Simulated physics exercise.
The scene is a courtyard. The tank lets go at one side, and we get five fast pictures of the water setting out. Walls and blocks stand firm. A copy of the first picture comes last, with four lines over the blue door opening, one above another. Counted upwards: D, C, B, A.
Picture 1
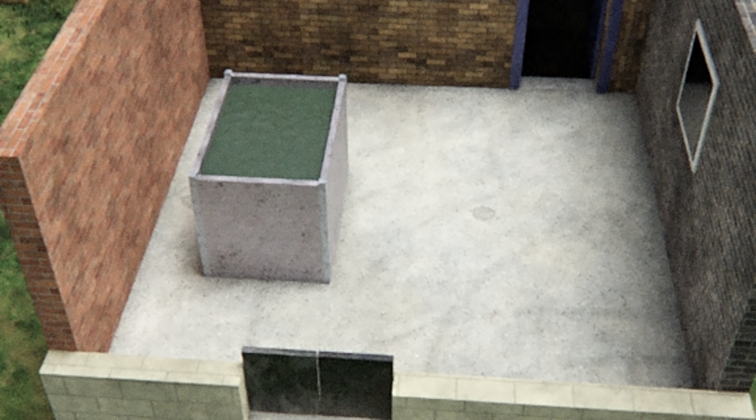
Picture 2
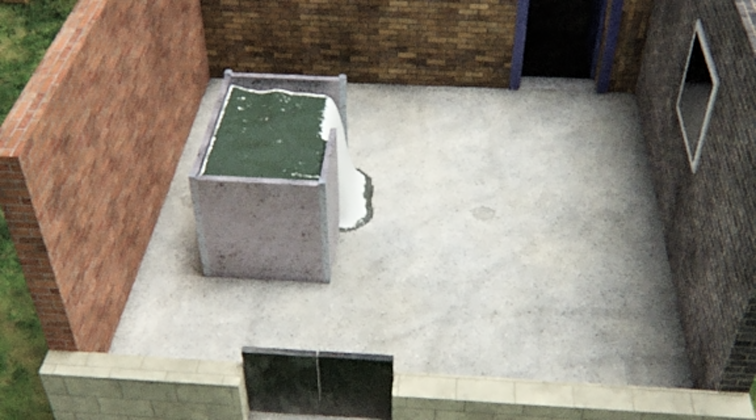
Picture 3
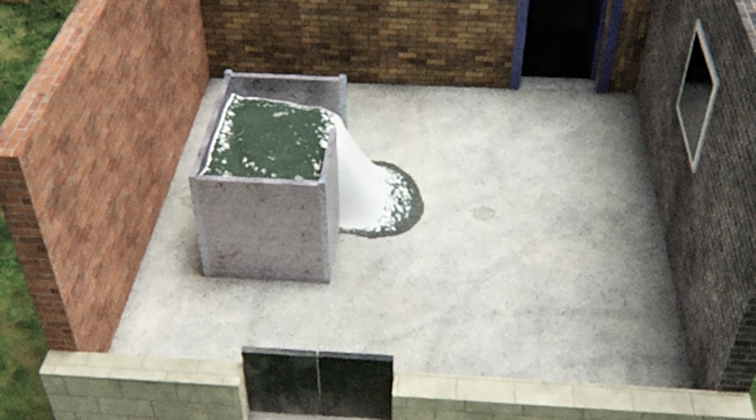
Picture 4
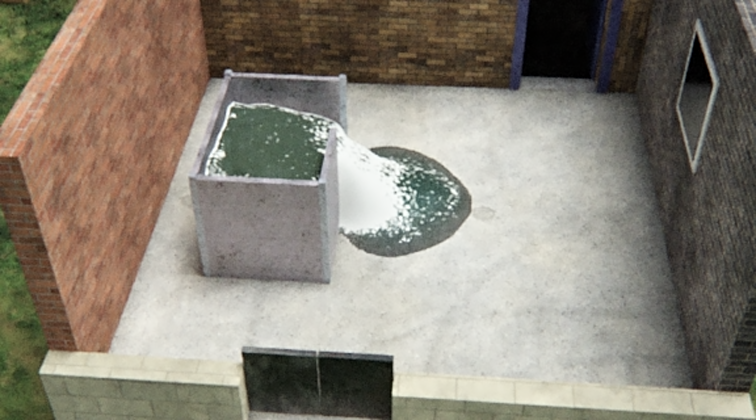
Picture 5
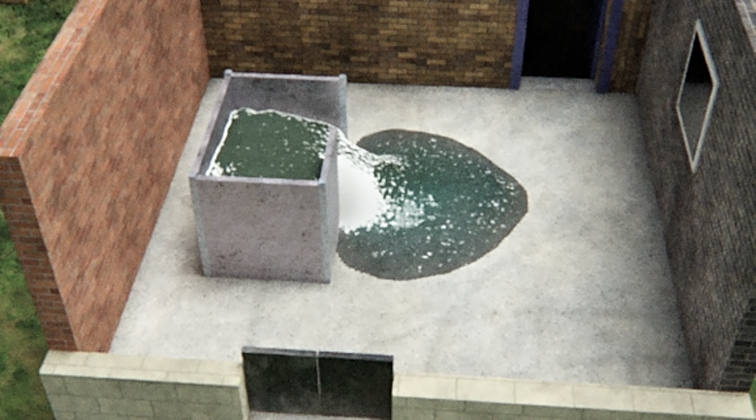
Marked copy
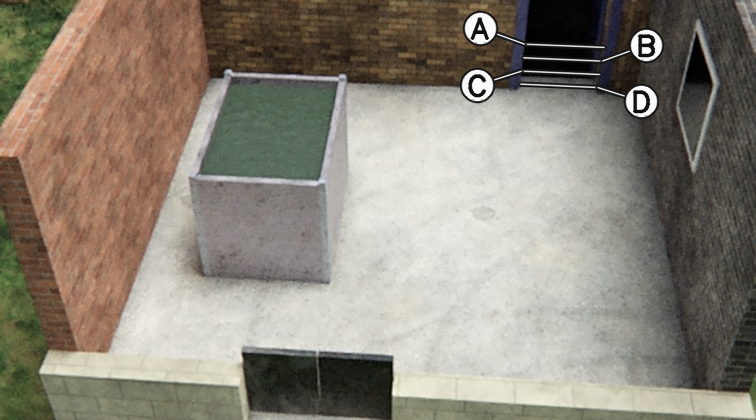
A walled courtyard with a pale concrete floor is seen from high above, looking down at an angle. A grey tank of dark green water stands at left near a red brick wall, with a blue-framed doorway at the back right, a window in the dark right wall and a shut dark gate in front. Water pours from the tank's right side, foaming white, and spreads rightward in a widening green pool.
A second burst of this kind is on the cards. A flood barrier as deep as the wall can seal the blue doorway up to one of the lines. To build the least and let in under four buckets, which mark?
That is height C.
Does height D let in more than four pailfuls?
Yes, that goes wrong.
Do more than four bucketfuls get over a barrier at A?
No.
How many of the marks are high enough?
Three of the four.
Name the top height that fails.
Height D.
In white, A at (564, 45); B at (562, 59); C at (560, 72); D at (558, 85); from the bottom up D, C, B, A.
If A is chosen, nothing gets over.
If B is chosen, nothing gets over.
If C is chosen, a bucket or two gets in.
If D is chosen, some 20 bucketfuls get in.
